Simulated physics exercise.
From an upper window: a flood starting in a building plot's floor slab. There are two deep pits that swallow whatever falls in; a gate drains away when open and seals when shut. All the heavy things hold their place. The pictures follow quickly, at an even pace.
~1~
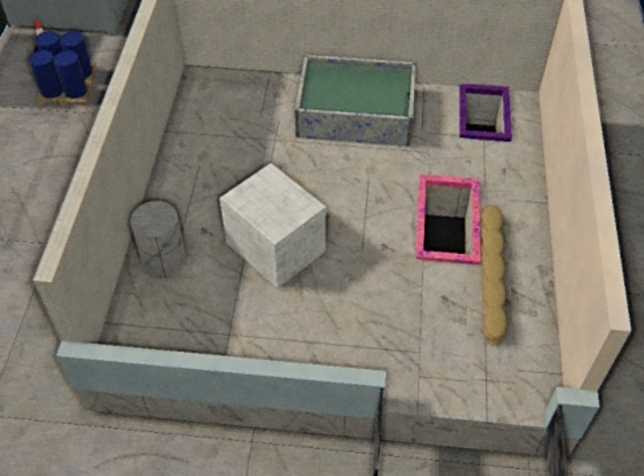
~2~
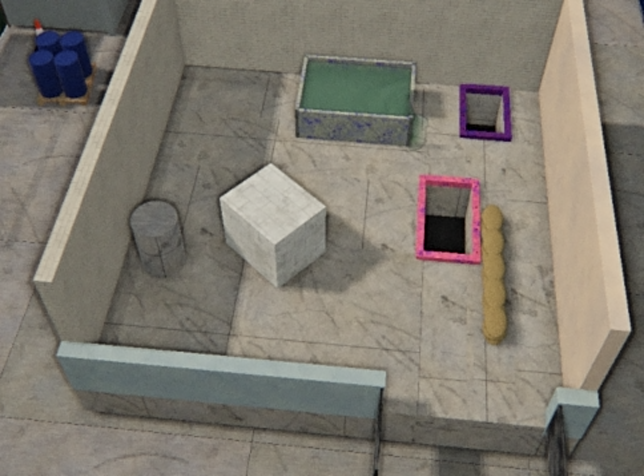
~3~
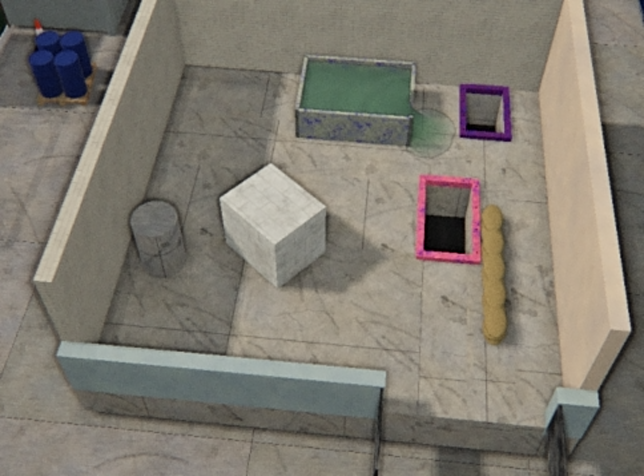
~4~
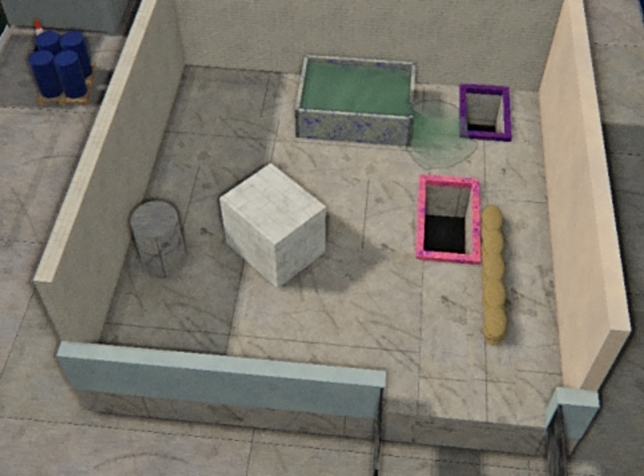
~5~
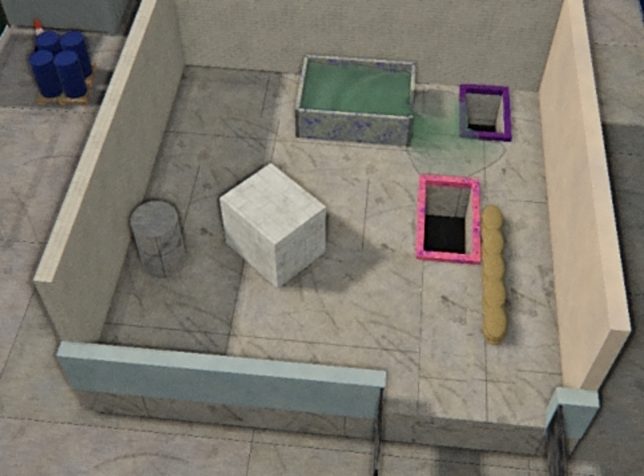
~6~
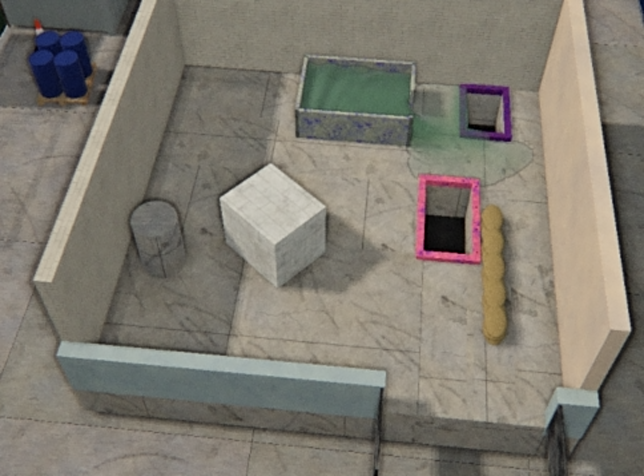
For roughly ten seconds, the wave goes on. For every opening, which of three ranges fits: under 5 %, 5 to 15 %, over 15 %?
Outcome: Gate: The top band; pink pit: The bottom band; purple pit: The top band.
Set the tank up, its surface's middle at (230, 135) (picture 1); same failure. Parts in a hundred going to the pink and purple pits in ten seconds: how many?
The pink pit ends up with 15 per cent and the purple pit with 0 per cent.
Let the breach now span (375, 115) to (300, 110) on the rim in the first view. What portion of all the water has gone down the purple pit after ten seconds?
Purple: 0 %.
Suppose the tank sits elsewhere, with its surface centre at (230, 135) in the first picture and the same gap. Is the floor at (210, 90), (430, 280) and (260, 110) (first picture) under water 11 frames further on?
Taking them as they were asked, they come out bone dry, soaked, bone dry.
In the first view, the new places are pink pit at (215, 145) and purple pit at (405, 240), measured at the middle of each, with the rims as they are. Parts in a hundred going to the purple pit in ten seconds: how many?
Result - purple pit: 0 %.
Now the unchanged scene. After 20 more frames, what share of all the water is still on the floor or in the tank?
I reckon around 84 in a hundred.
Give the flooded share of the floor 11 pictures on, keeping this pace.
By my count, 20 percent.
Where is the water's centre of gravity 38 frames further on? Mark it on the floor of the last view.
That puts it at around (433, 158).
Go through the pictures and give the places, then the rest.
The first picture shows the tank at (357, 89) is whole and still.
In the second picture, water pours out at (408, 121) and has run to (422, 119).
In the third picture, the front is at (451, 128), out from the gap at (408, 123).
In the fourth picture, the front is at (471, 148), out from the gap at (408, 123).
In the fifth picture, water pours out at (408, 123) and has run to (498, 151).
In the sixth picture, the front is at (525, 158), out from the gap at (408, 123).
A moment on, water covers 10 % of the floor; the gate 0 %, the pink pit 0 %, the purple pit 5 %.
Next, water covers 20 % of the floor; the gate 0 %, the pink pit 1 %, the purple pit 11 %.
Then, water covers 25 % of the floor; the gate 1 %, the pink pit 1 %, the purple pit 15 %.
Later, water covers 25 % of the floor; the gate 8 %, the pink pit 1 %, the purple pit 21 %.
In the end, water covers 35 % of the floor; the gate 19 %, the pink pit 1 %, the purple pit 22 %.
